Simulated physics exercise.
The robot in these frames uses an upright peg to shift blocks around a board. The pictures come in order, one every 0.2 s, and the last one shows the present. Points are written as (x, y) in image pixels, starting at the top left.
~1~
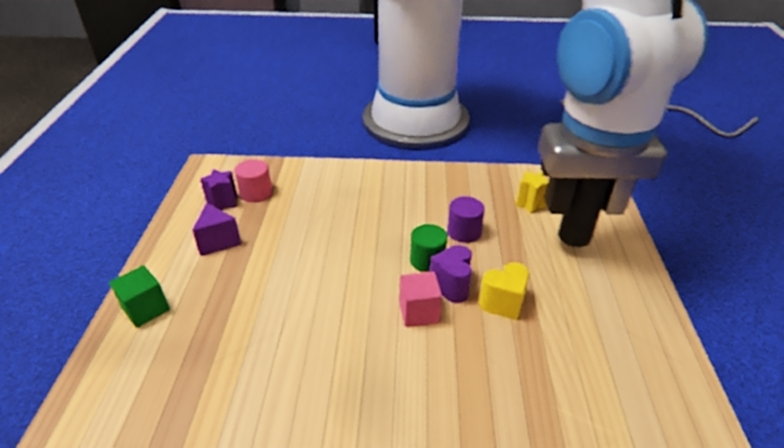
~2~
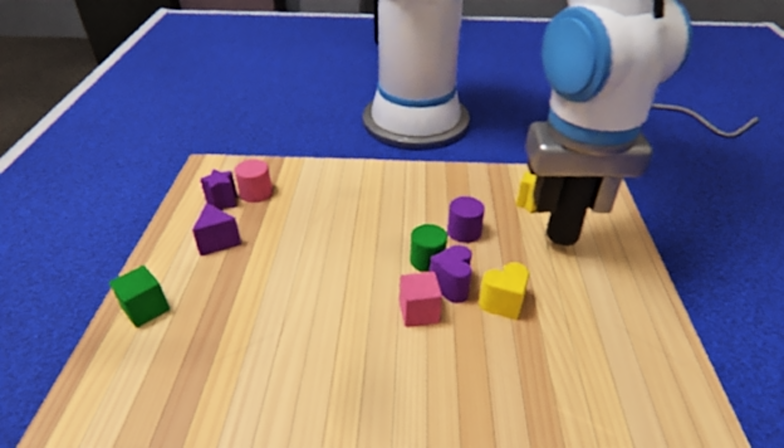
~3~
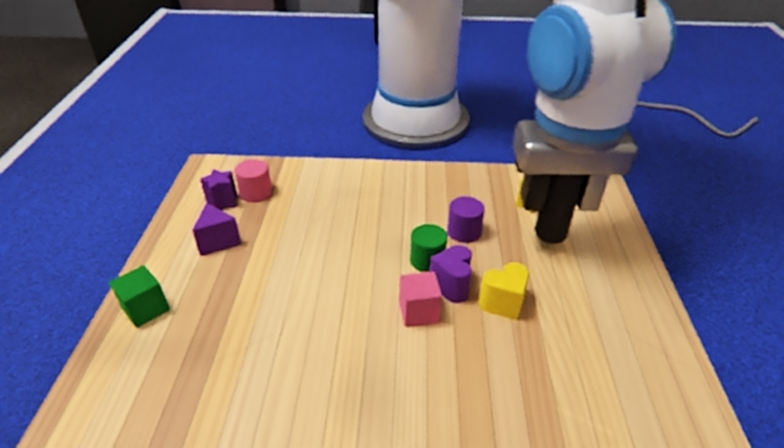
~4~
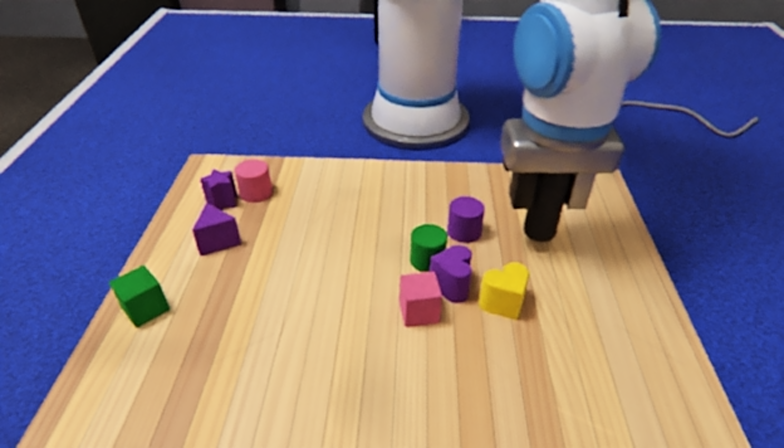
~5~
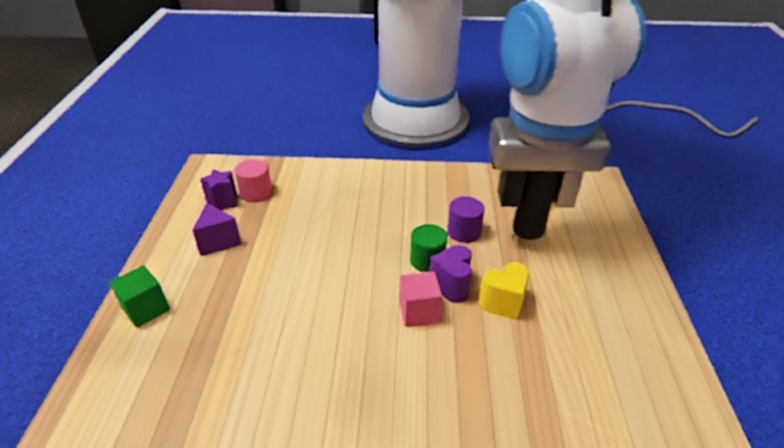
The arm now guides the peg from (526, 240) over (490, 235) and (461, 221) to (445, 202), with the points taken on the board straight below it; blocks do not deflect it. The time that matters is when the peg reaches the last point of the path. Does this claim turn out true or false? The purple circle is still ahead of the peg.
My answer: False.
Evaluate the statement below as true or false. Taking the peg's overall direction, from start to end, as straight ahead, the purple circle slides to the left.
That statement is accurate.
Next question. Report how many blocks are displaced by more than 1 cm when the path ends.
I count one.
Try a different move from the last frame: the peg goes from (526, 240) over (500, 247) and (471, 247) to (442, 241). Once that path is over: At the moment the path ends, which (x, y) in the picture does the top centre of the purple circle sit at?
The centre of its top face lies at (440, 194).
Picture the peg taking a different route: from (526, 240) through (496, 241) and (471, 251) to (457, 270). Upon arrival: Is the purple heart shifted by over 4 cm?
No, that is not what happens.
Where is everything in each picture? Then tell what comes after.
The first picture shows tip of the peg at (574, 238), middles of tops, purple circle at (467, 206), yellow star-shaped block at (536, 178).
The second picture shows peg at (562, 236), nothing pushed.
The third picture shows peg at (550, 234), nothing pushed.
The fourth picture shows peg at (539, 233), nothing pushed.
The fifth picture shows peg at (528, 231), purple circle at (467, 206), yellow star-shaped block hidden.
What follows on the original path. One third of the way, peg at (491, 226); purple circle at (460, 205).
Two thirds of the way, peg at (462, 211); purple circle at (431, 198).
At the end, peg at (445, 193); purple circle at (426, 196); yellow star-shaped block unmoved.
